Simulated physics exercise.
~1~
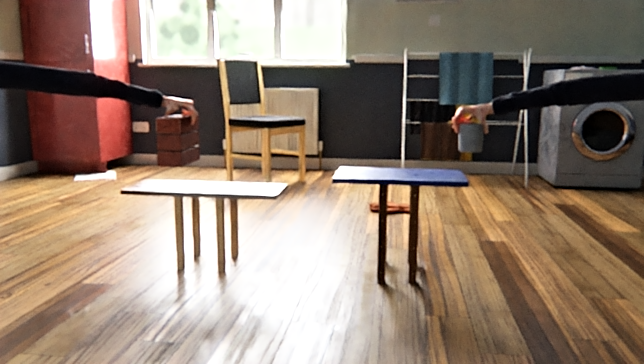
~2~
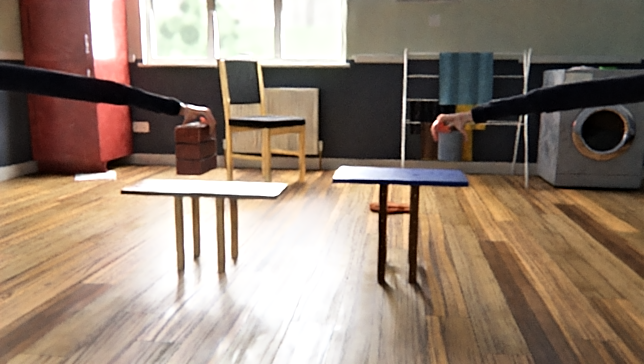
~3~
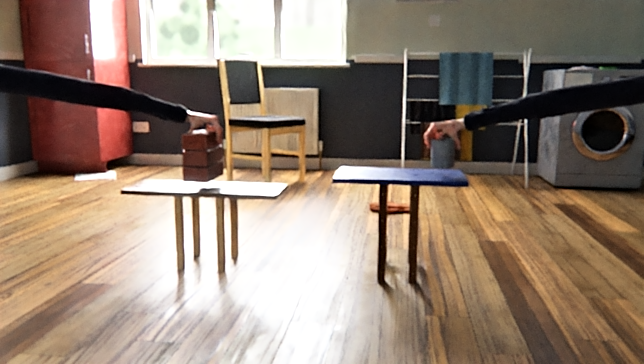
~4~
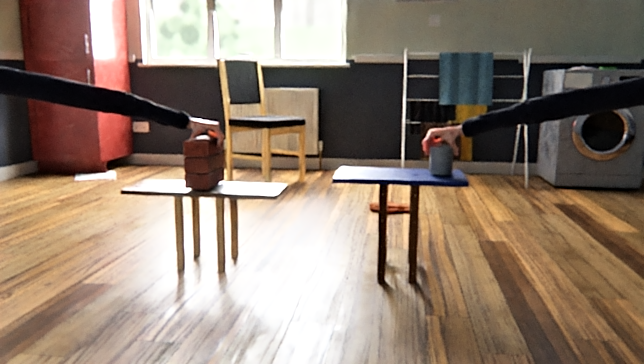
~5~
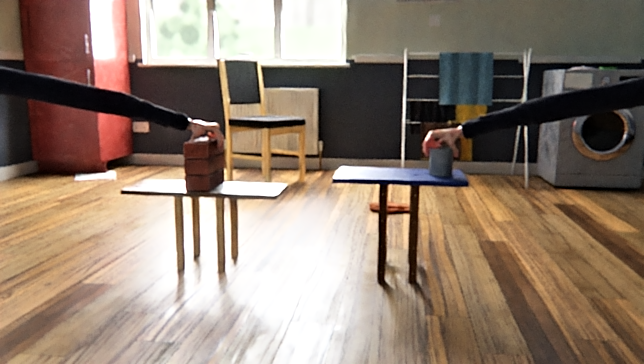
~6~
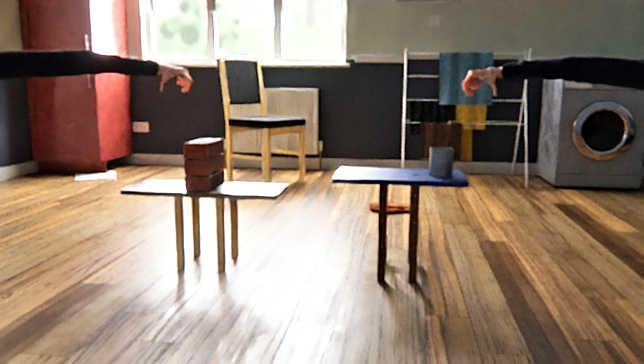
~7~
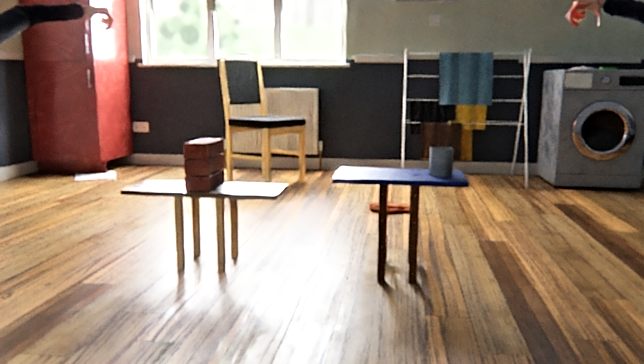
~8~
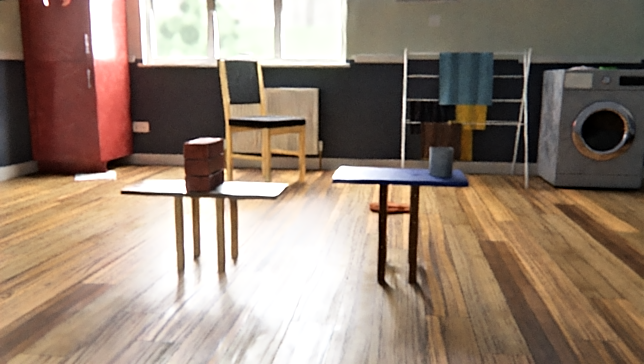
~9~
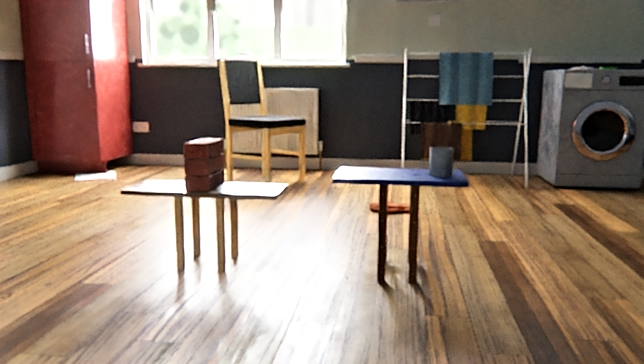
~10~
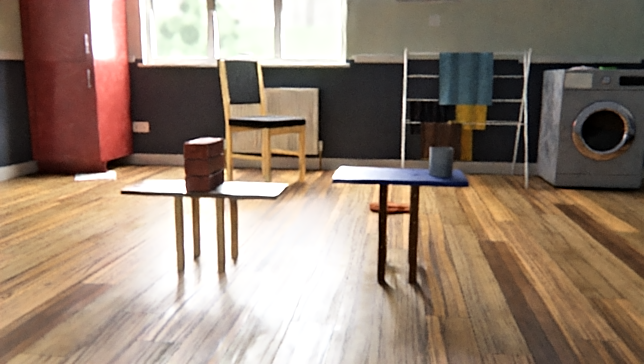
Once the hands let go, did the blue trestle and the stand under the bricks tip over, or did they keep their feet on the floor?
Both kept their feet on the floor. The blue trestle and the stand under the bricks stayed upright and still after the hands drew away.
